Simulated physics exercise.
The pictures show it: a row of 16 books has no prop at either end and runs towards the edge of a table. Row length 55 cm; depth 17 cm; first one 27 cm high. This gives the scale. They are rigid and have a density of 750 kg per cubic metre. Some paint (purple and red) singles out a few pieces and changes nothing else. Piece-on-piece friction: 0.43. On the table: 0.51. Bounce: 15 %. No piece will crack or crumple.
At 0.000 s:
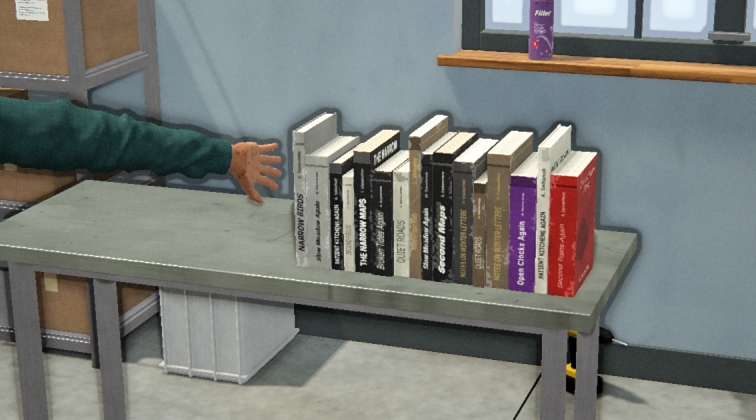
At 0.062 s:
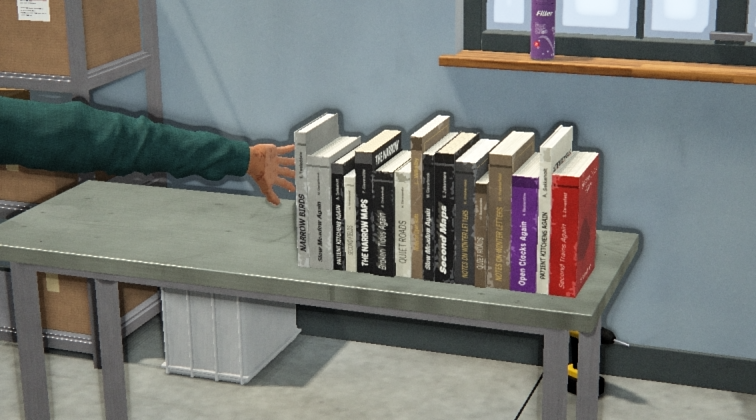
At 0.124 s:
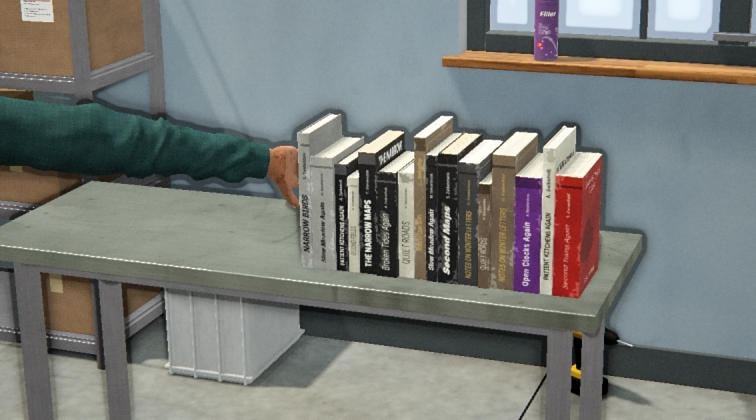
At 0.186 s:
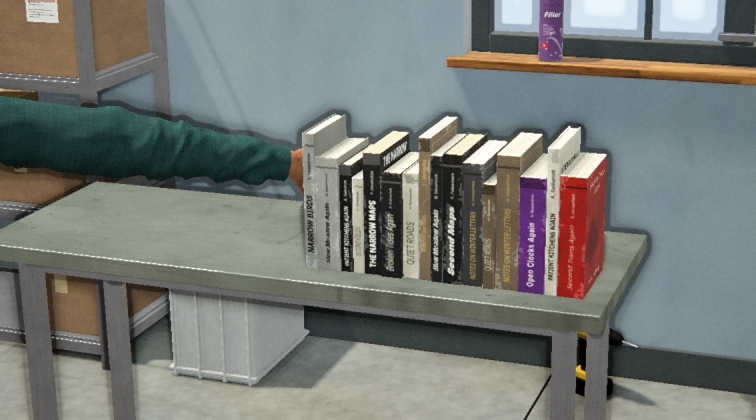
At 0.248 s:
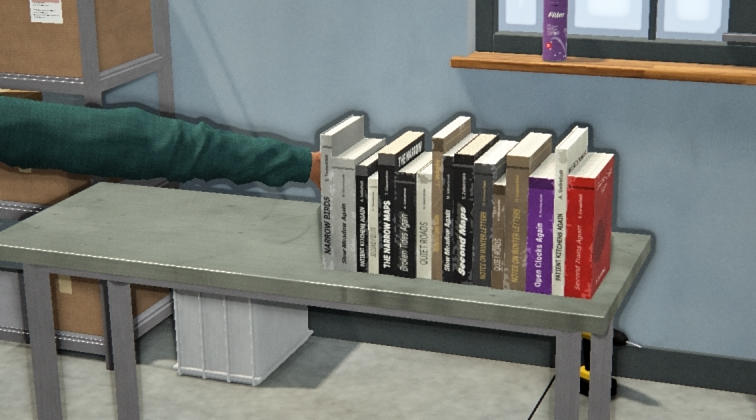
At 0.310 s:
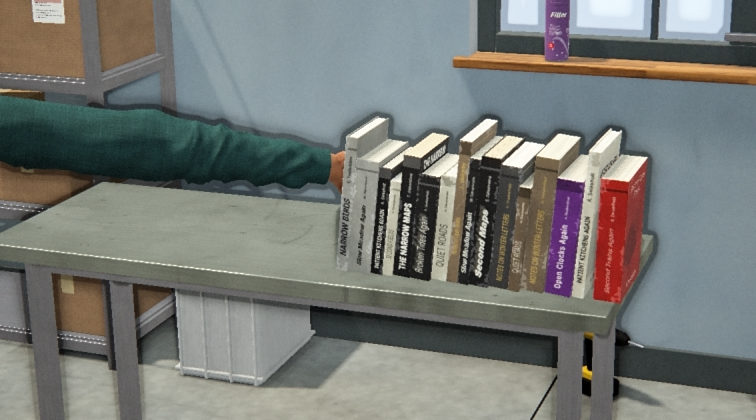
A hand reaches the left end of a book row and pushes the books right along the table.
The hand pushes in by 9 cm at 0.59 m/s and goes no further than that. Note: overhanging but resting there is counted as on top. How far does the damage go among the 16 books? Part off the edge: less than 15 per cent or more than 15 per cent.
My answer is more than 15 per cent of them.
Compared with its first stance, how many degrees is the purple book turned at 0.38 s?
About 15 degrees.
Around 0.38 s, none of the 16 books off the edge, 16 disturbed; red book tipped 25°; purple book tipped 16°.
Around 0.68 s, 2 of the 16 books off the edge; red book on its side; purple book on its side.
Around 1.02 s, 4 of the 16 books off the edge; purple book on its side; red book on its side.
Finally (1.4 s), 4 of the 16 books off the edge; purple book on its side; red book on its side. That is 25 per cent.
